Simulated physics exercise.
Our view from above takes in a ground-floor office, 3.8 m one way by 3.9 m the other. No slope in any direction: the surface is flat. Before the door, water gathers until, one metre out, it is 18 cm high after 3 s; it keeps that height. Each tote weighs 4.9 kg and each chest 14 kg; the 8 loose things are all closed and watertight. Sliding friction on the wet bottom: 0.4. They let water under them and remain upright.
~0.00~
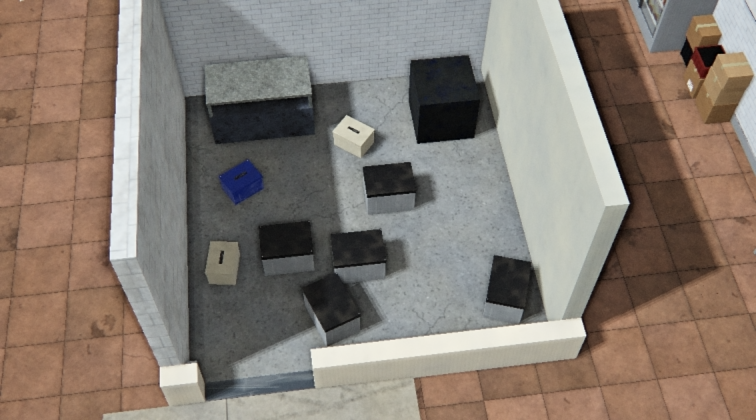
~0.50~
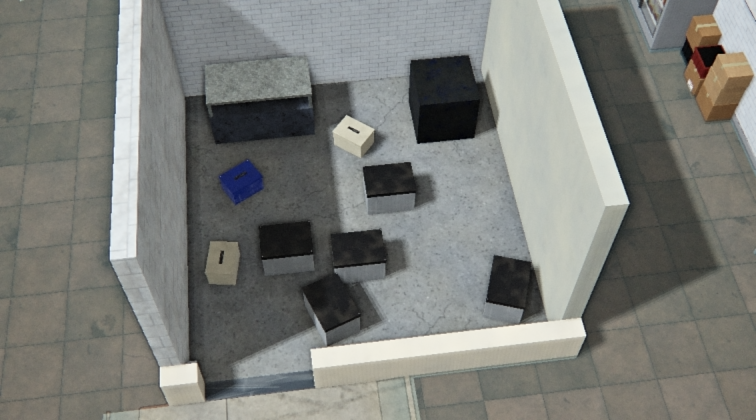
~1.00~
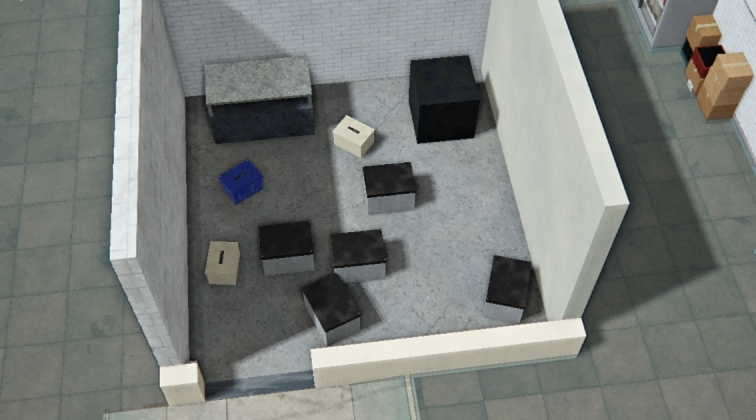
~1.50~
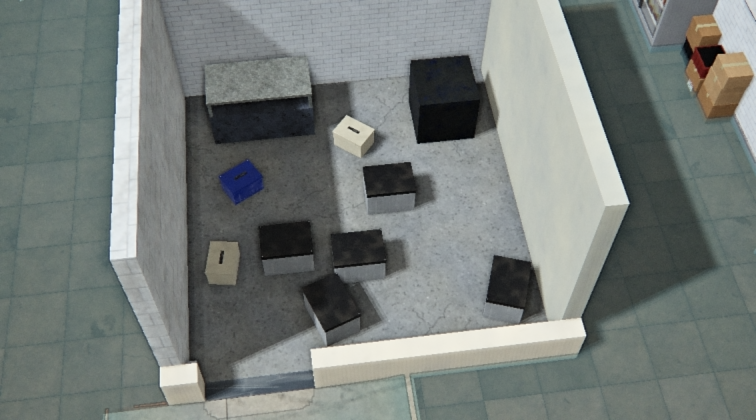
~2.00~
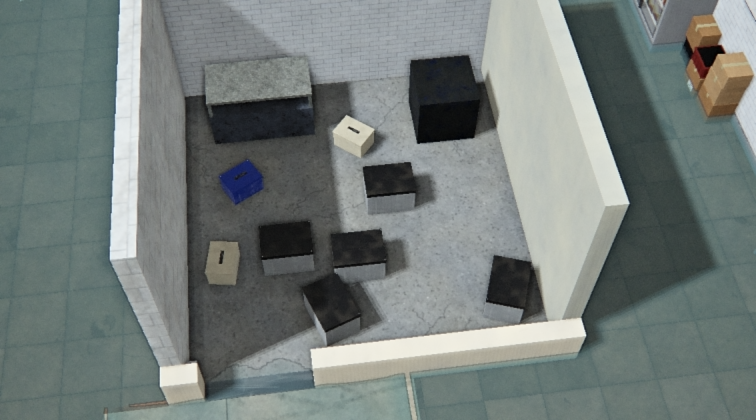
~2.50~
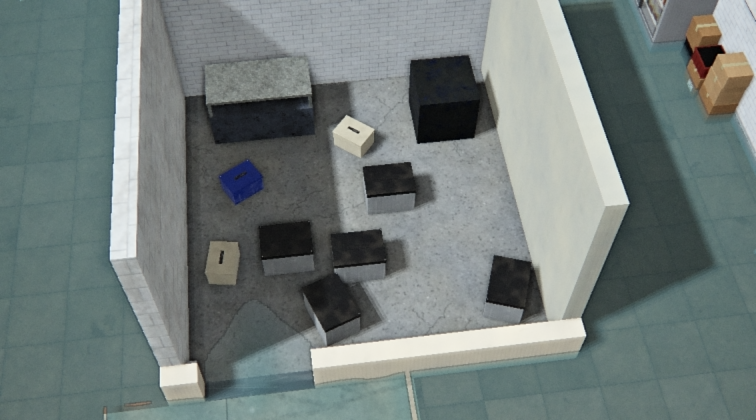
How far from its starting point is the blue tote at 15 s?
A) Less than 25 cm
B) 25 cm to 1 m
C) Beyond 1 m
(C) Beyond 1 m.
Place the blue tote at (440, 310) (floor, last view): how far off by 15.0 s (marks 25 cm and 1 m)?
By then it winds up well off.
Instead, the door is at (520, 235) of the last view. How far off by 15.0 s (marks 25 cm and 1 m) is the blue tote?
In that case the blue tote would have shifted a modest distance.
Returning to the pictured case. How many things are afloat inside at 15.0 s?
Count: 8.
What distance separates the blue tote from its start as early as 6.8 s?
60 cm or so by then.
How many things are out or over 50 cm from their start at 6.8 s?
Count: 4.
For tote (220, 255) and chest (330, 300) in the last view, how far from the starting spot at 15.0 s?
One is off by 250 cm, the other by 100 cm, in the order asked.
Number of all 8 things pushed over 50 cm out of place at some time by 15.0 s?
7.
After 3.5 s the blue tote is near (241, 176), 0.0 m from its start, aground; 0 afloat.
After 6.8 s the blue tote is near (282, 137), 0.7 m from its start, afloat; 3 afloat.
After 11.0 s the blue tote is near (347, 101), 1.6 m from its start, afloat; 3 afloat.
After 15.0 s the blue tote is near (376, 89), 2.0 m from its start, afloat; 8 afloat.
